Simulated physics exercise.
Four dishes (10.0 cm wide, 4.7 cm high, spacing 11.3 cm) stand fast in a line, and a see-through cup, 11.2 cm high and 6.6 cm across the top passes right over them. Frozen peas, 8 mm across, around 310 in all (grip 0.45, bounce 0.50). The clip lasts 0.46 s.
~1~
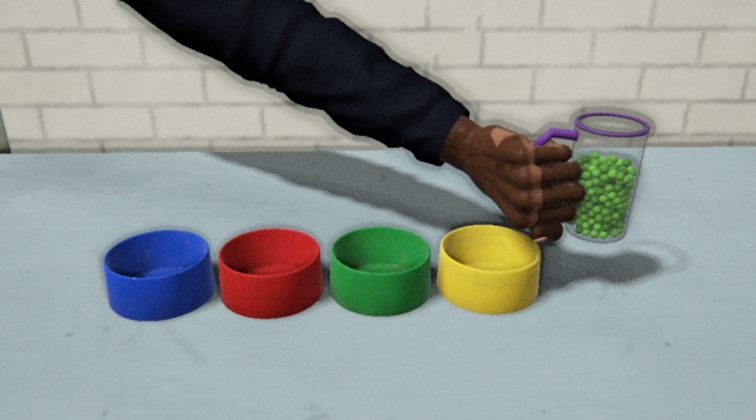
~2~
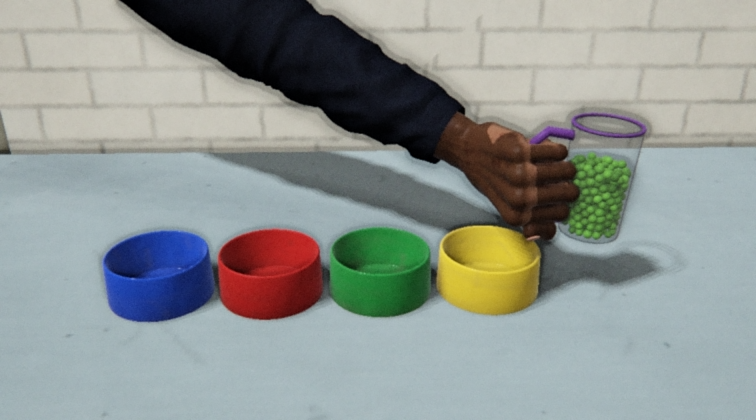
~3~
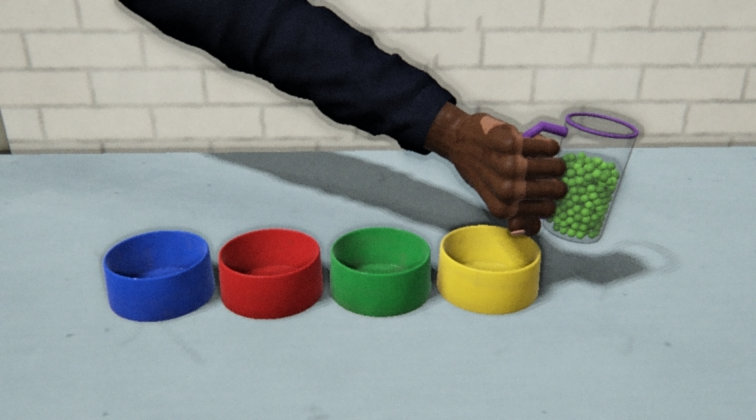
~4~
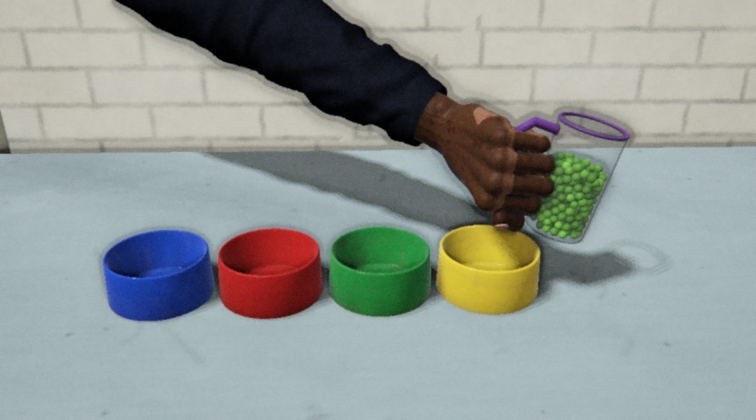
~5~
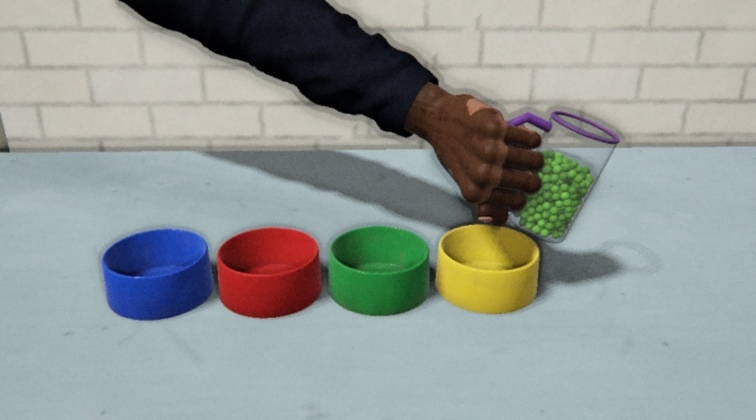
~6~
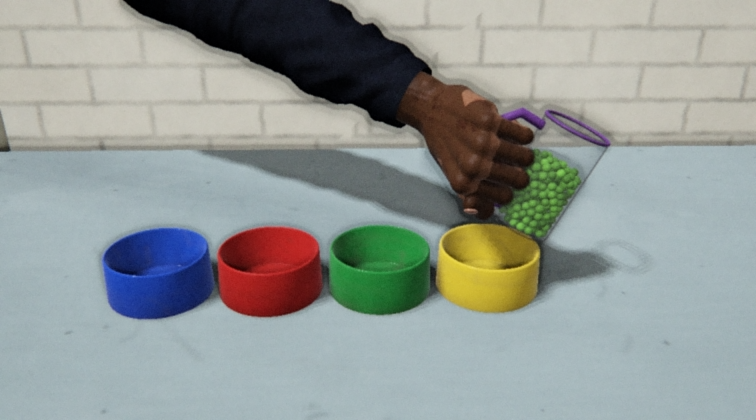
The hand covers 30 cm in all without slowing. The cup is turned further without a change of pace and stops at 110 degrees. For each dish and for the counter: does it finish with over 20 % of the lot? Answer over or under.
Red: Under, blue: Under, green: Over, yellow: Under, counter: Under.
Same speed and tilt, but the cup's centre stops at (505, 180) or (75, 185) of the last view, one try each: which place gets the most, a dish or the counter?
The winner: Counter, then green.
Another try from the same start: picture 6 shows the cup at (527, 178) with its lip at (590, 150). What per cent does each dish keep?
Red 0, blue 0, green 100, yellow 0.
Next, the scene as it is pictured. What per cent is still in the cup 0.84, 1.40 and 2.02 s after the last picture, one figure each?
In turn: 100, 95, 20.
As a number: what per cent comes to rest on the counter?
Roughly 0 per cent.
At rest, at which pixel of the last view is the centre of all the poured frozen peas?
Around (382, 270).
Then, 0.84 s after the last picture, tilt 72 degrees; cup holds 100 %.
Then, 1.40 s after the last picture, tilt 105 degrees; cup holds 95 %, green 5 %.
Then, 2.02 s after the last picture, tilt 110 degrees; cup holds 20 %, green 80 %.
In the end, red 0 %, blue 0 %, green 95 %, yellow 0 %, counter 0 %.
